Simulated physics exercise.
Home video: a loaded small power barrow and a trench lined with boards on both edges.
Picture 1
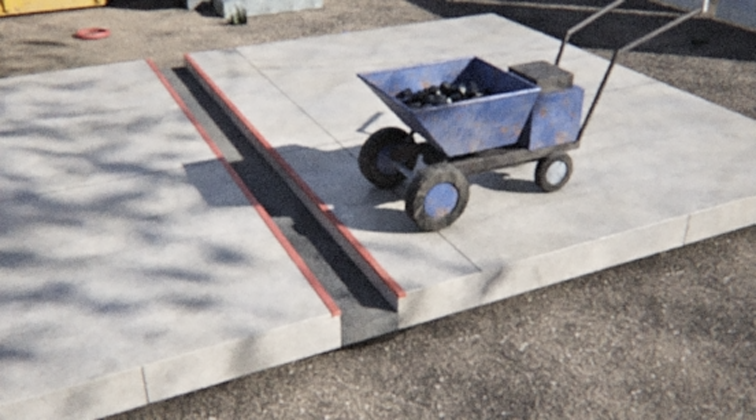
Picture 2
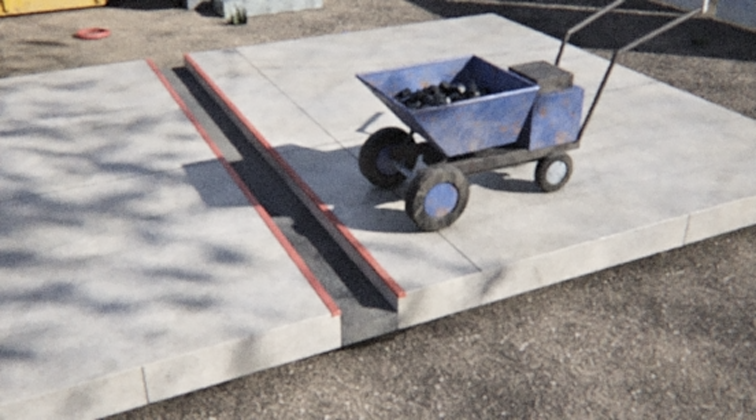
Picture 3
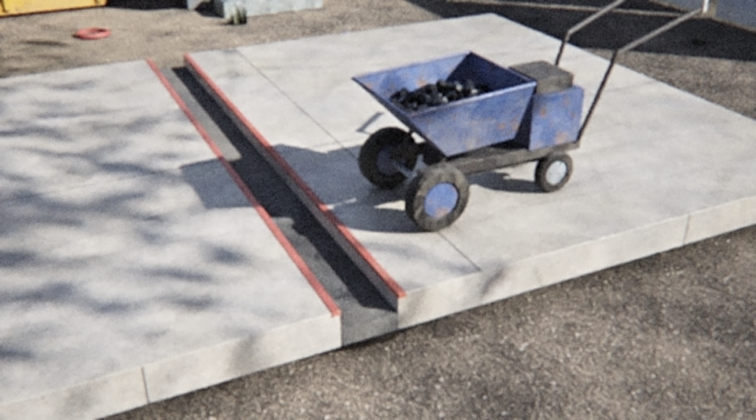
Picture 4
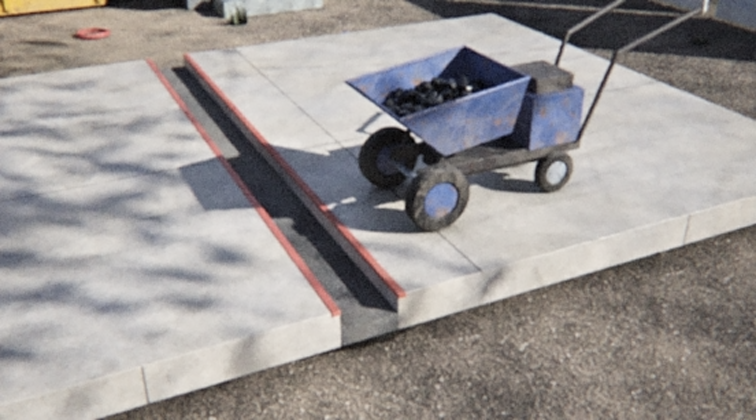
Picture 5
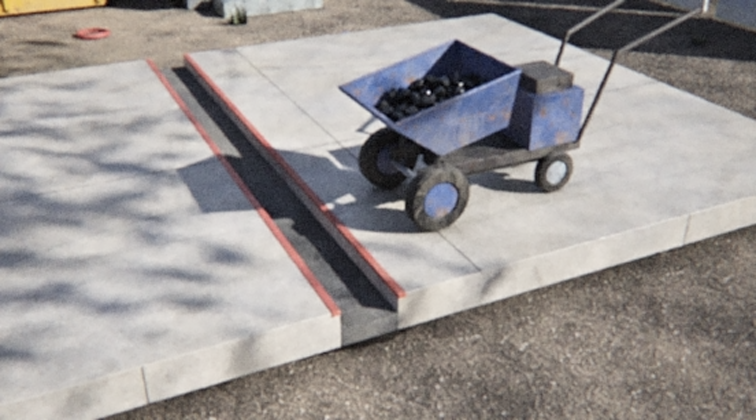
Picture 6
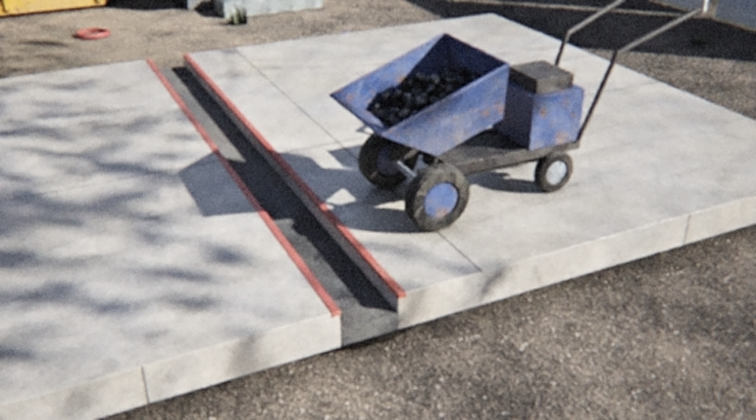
A blue power barrow loaded with black lumps stood still beside a shallow trench edged with red boards, and its skip slowly tilted forward to the left, its back end rising.
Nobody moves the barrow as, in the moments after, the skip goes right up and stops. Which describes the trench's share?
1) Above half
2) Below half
Option 1: Above half.
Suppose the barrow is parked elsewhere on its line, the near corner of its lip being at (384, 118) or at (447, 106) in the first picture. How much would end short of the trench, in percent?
In order: About 0 % and 10 %.
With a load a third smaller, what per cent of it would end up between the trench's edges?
Something near 90 percent of it.
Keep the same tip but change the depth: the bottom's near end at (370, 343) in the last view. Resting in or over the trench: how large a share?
The share would be around 100 in a hundred.
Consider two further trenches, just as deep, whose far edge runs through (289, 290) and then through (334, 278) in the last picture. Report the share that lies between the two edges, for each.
I'd put it near 90 in a hundred, then near 40 in a hundred.
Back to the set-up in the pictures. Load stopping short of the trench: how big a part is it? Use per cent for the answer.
That share comes out near 0 in a hundred.
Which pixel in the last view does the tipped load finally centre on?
Near pixel (303, 238).
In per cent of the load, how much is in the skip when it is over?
It works out to some 20 percent.
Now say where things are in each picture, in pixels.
The first frame shows lip of the skip (412, 113), level; top of the load (455, 100), lumps of coal; first edge of the trench (378, 267); far edge (315, 283), the trench over half as wide as the skip, and shallow for its width.
The second frame shows lip of the skip (410, 113), level; top of the load (454, 100).
The third frame shows lip of the skip (406, 116), tipped barely; top of the load (451, 98).
The fourth frame shows lip of the skip (399, 120), tipped a little; top of the load (455, 94).
The fifth frame shows lip of the skip (391, 127), tipped a little; top of the load (460, 93).
The sixth frame shows lip of the skip (382, 135), tipped clearly; top of the load (452, 90); first edge of the trench (378, 267); far edge (315, 283).
Just after the last frame, skip tipped steeply; every one in the skip.
A moment on, skip tipped right over; the larger part in the skip; roughly a quarter in or heaped over the trench; just a few beyond it.
Further on, skip tipped right over; roughly a quarter in the skip; roughly two thirds in or heaped over the trench; about a tenth beyond it.
When it is over, skip tipped right over; roughly a quarter in the skip; roughly two thirds in or heaped over the trench; about a tenth beyond it.
